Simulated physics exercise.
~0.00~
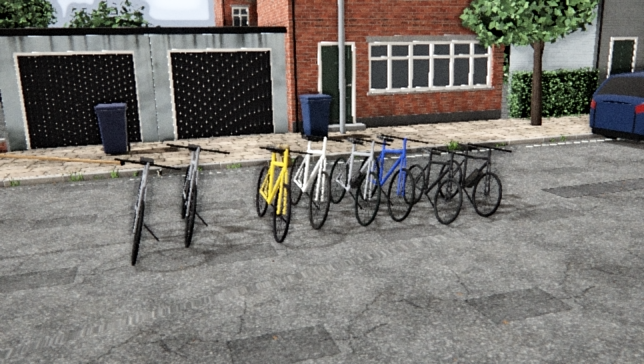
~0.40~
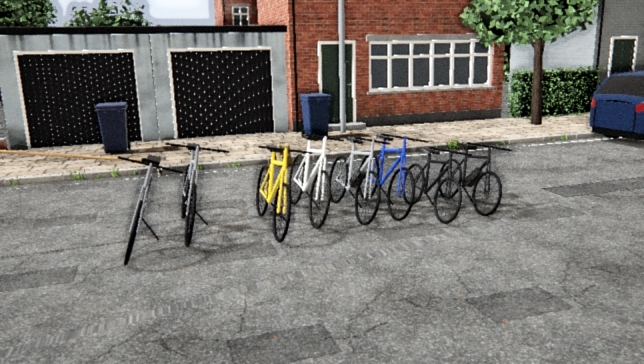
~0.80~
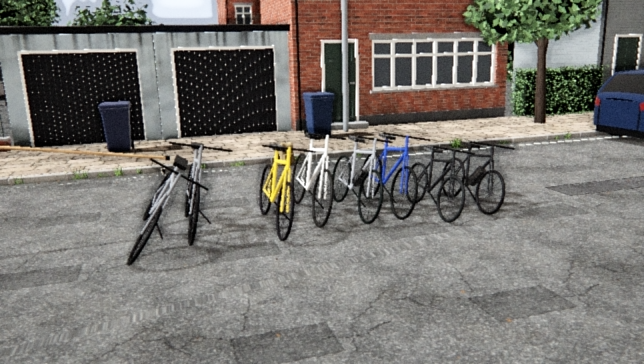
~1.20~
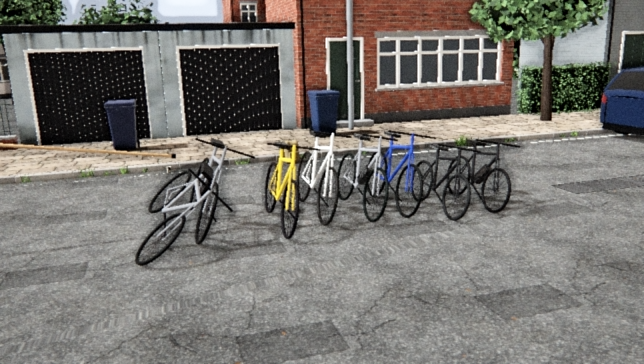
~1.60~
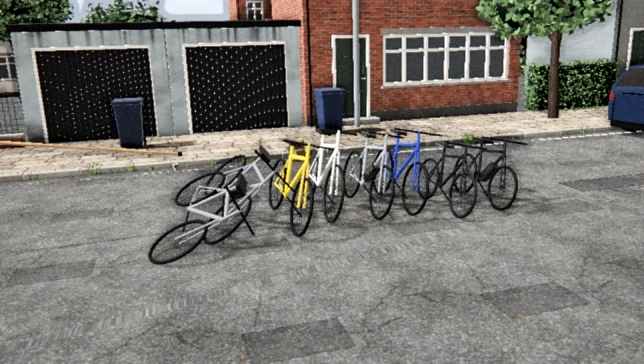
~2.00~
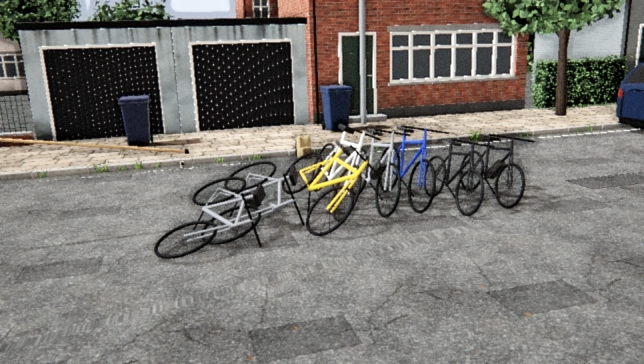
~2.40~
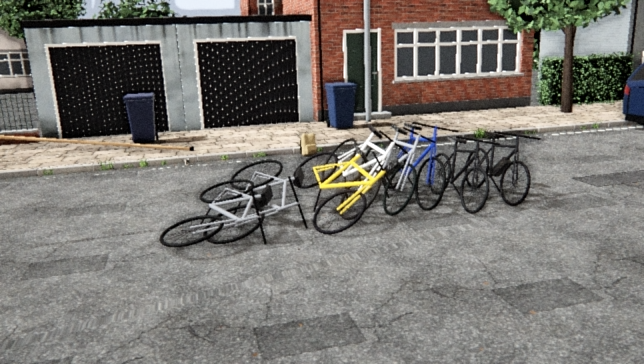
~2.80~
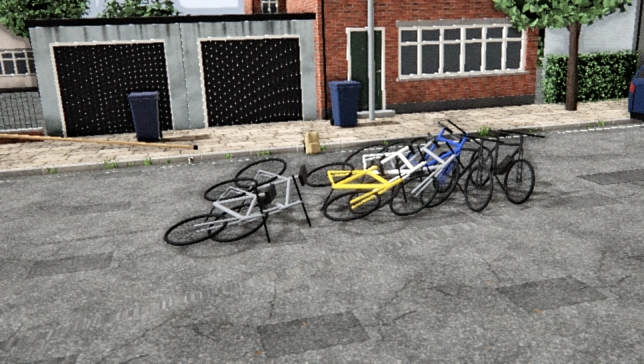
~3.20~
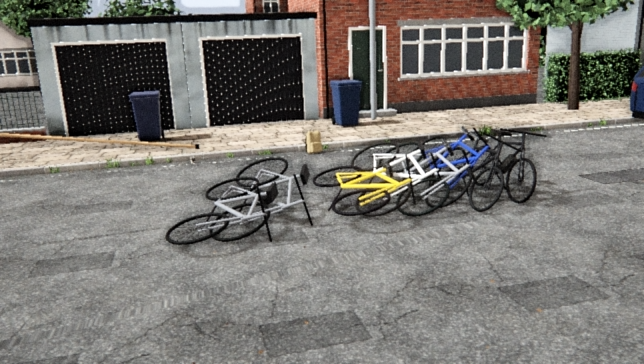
A row of parked bicycles toppled like dominoes on a street, starting with the grey one at the left, which knocked its neighbour down, then the yellow, white and blue ones tipped rightward in turn, until only the two dark bikes at the right end stayed standing.
